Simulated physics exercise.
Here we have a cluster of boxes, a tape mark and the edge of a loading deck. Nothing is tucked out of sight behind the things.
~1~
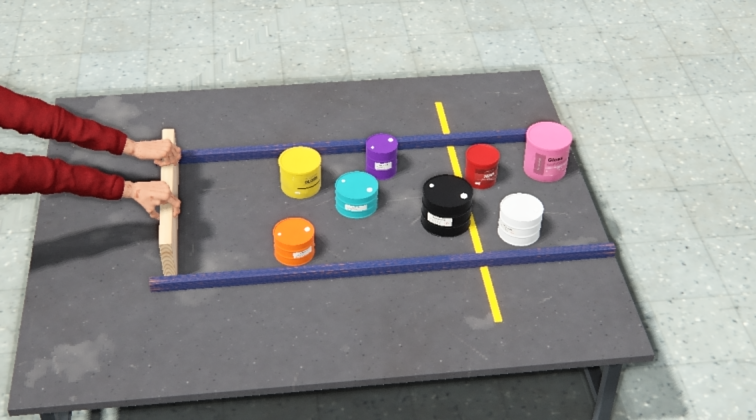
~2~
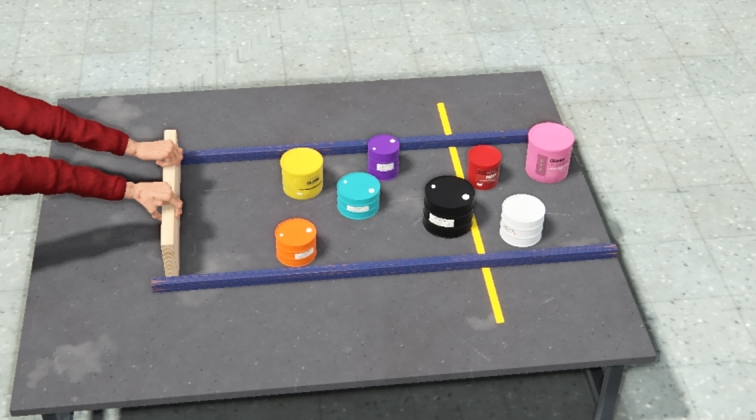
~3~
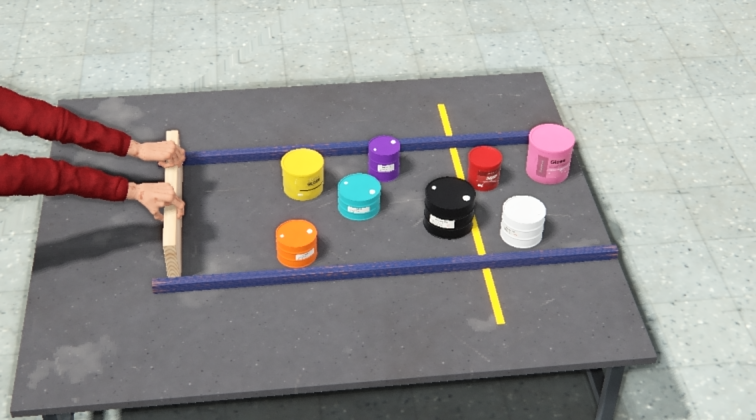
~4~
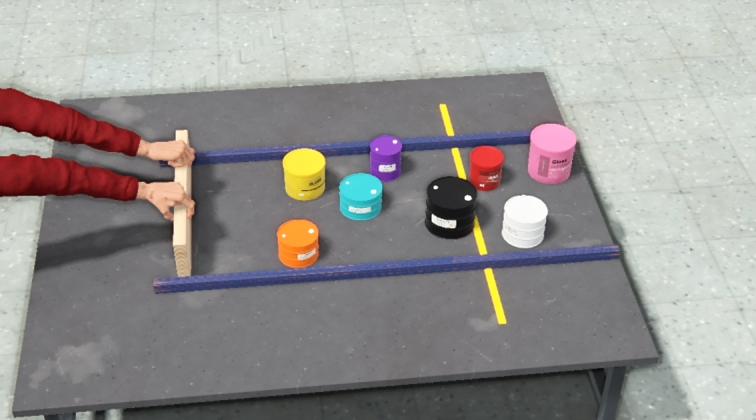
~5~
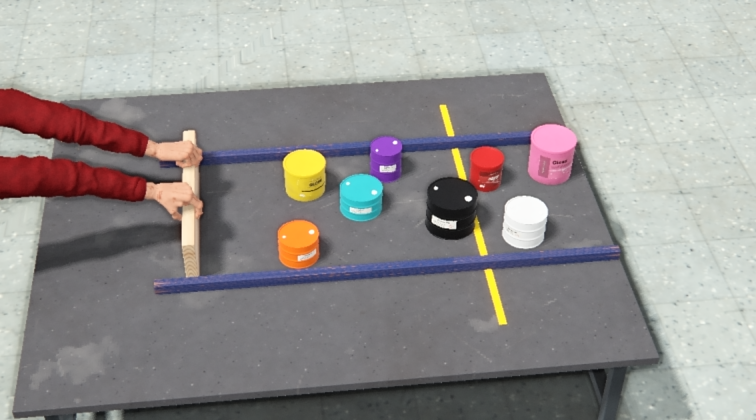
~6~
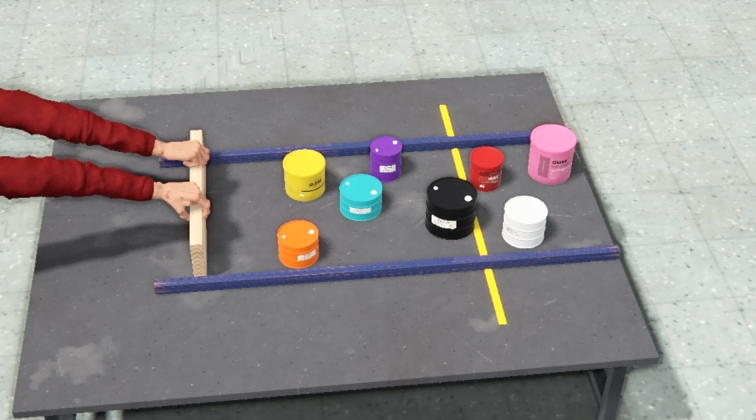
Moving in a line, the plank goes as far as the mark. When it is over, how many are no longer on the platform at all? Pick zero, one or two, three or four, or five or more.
The answer is zero.
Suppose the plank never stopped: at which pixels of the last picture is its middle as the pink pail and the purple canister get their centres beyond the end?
The pink pail gives roughly (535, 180), the purple canister roughly (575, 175).
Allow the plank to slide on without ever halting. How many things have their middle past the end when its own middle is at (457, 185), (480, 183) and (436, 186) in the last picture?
0, 0 and 0.
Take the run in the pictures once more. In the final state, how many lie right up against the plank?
Contact count: 3.
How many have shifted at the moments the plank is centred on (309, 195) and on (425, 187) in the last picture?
The counts are 2 and 6.
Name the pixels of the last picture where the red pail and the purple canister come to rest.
Final spots - red pail (520, 172), purple canister (483, 144).
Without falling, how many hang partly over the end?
My count gives 0.
Early on, none off yet; pink pail at rest near (551, 155); white canister at rest near (525, 222); red pail at rest near (486, 170).
Finally, the number that fall off is zero.
